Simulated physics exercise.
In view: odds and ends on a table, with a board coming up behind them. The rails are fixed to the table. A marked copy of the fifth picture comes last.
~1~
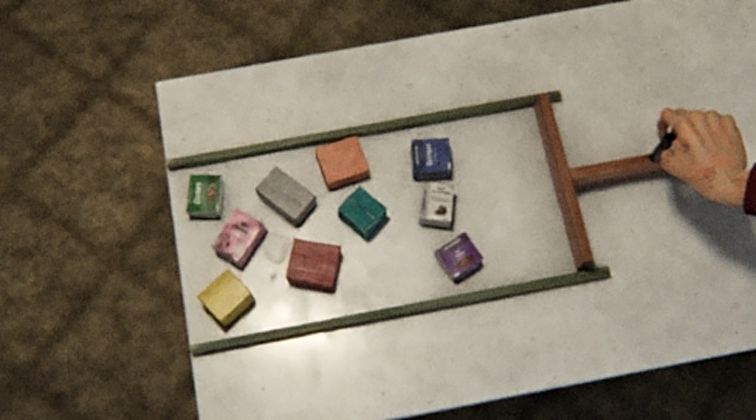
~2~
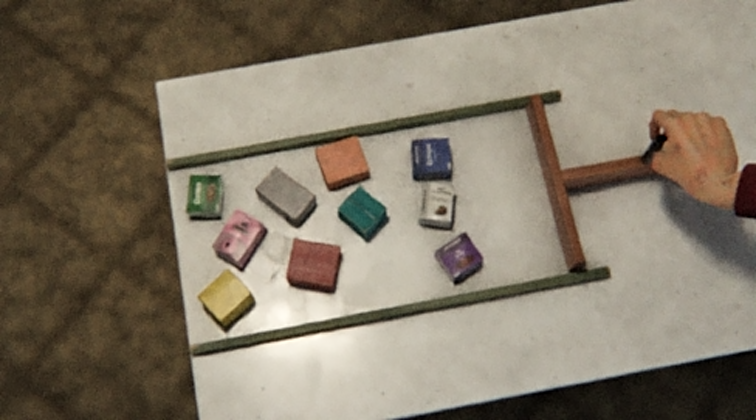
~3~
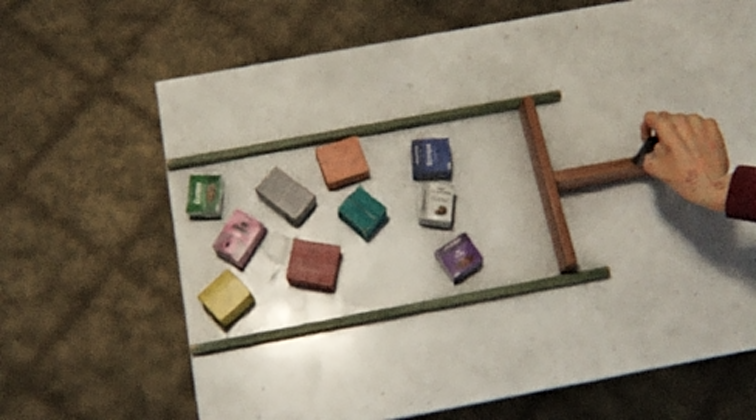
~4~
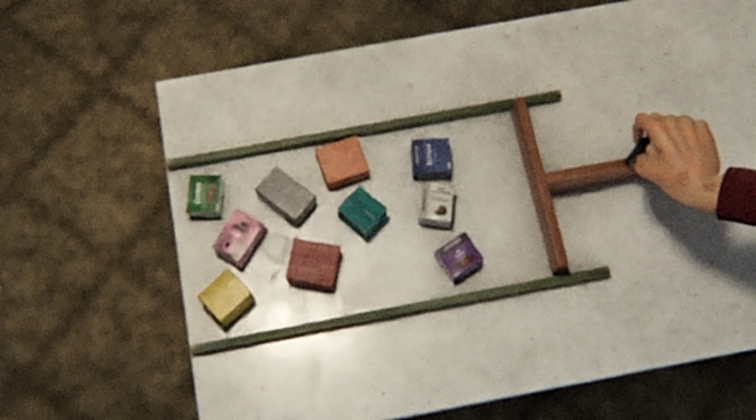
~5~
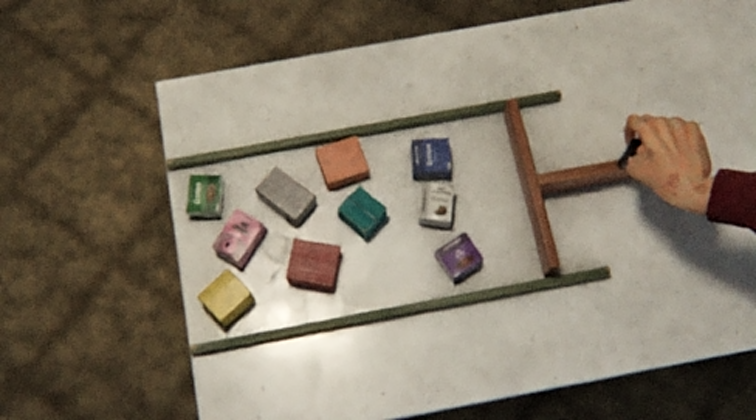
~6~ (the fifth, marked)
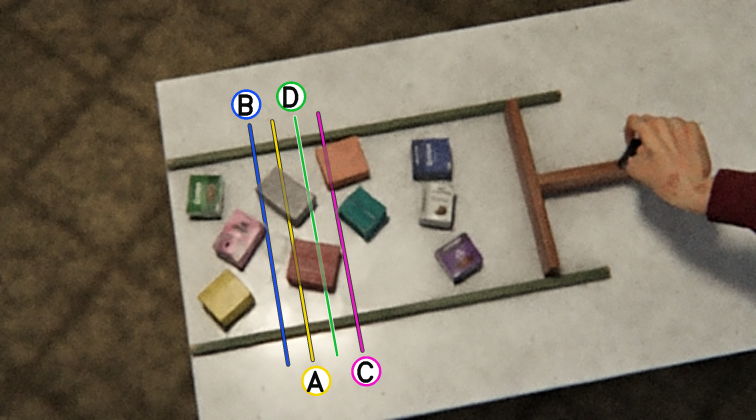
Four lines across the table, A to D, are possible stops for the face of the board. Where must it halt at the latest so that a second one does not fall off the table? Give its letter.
Up to line A.
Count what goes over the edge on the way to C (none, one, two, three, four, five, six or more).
By then, none.
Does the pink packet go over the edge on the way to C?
No.
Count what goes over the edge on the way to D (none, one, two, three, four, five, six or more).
By then, none.
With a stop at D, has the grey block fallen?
By then, no.
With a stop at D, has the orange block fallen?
By then, no.
On the marked copy, A at (292, 236); B at (268, 240); C at (339, 227); D at (315, 231).
Taking A. A third of the way, board (447, 196); purple packet (433, 261); blue box (411, 163).
Two thirds of the way, board (359, 212); grey block (250, 204); orange block (283, 171).
When it is over, board (293, 224); green packet over the edge; grey block (188, 214); one fallen.
As for the rest, B drops three; C is within the limit but short; D is within the limit but short.
